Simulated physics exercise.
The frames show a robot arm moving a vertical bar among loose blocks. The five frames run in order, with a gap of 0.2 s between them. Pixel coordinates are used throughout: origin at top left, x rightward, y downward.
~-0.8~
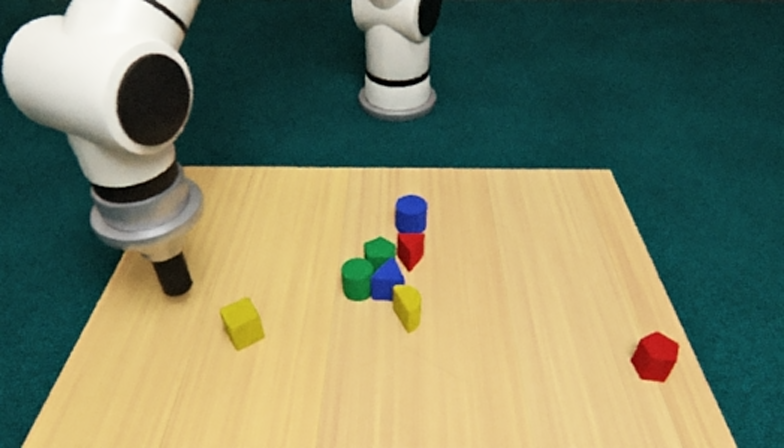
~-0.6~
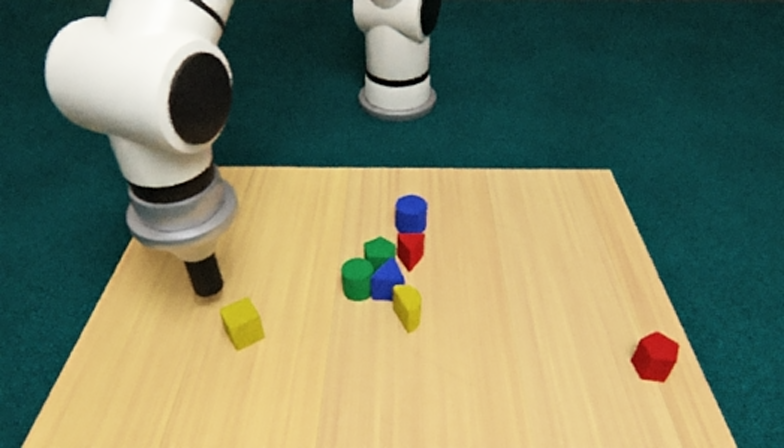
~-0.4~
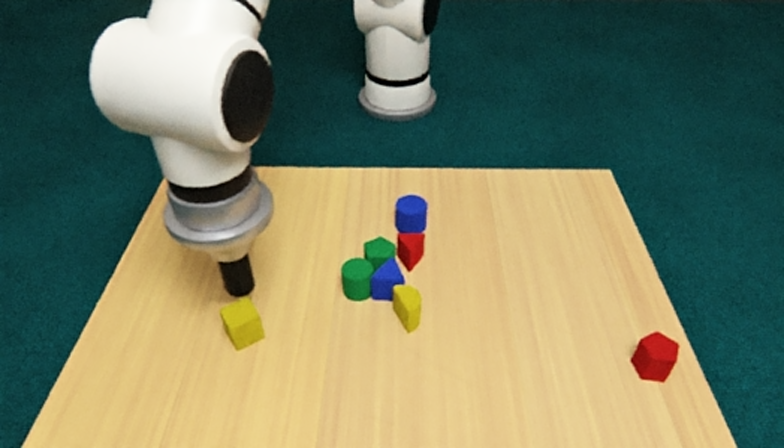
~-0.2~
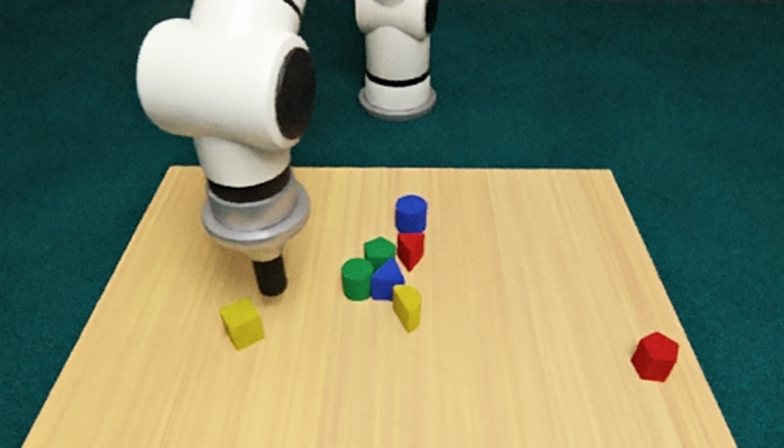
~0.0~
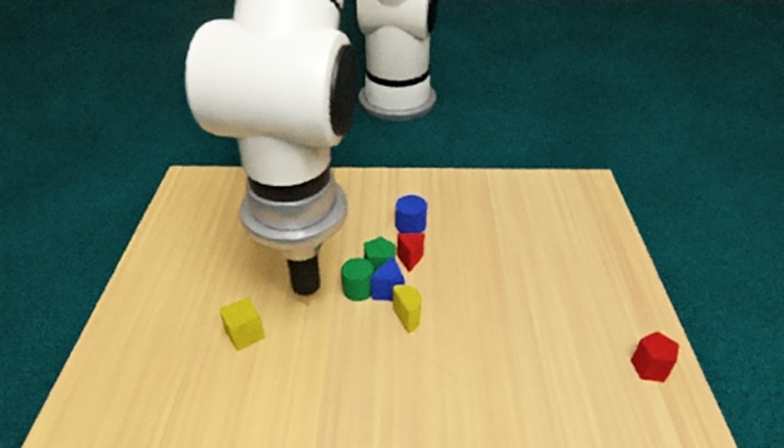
A white robot arm moved a short black bar steadily to the right, passing behind a yellow block toward a cluster of colored blocks, while all the blocks on the wooden table stayed still.
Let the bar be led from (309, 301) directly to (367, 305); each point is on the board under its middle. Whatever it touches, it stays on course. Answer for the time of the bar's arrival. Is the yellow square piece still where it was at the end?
Yes
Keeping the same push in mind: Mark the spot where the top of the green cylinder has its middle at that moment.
The spot you're after is about (378, 262) in the image.
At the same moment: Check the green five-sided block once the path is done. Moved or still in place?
Once the path ends, it is somewhere new.
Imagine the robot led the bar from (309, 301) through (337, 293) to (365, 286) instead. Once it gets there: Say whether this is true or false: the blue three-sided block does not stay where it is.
The claim holds.
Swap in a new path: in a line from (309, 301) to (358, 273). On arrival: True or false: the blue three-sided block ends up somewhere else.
True
The first path, step by step. Halfway along, bar at (337, 287); green cylinder at (362, 267).
At the end, bar at (366, 288); yellow square piece unmoved; green cylinder at (378, 262); green five-sided block at (382, 241); blue three-sided block at (402, 271).
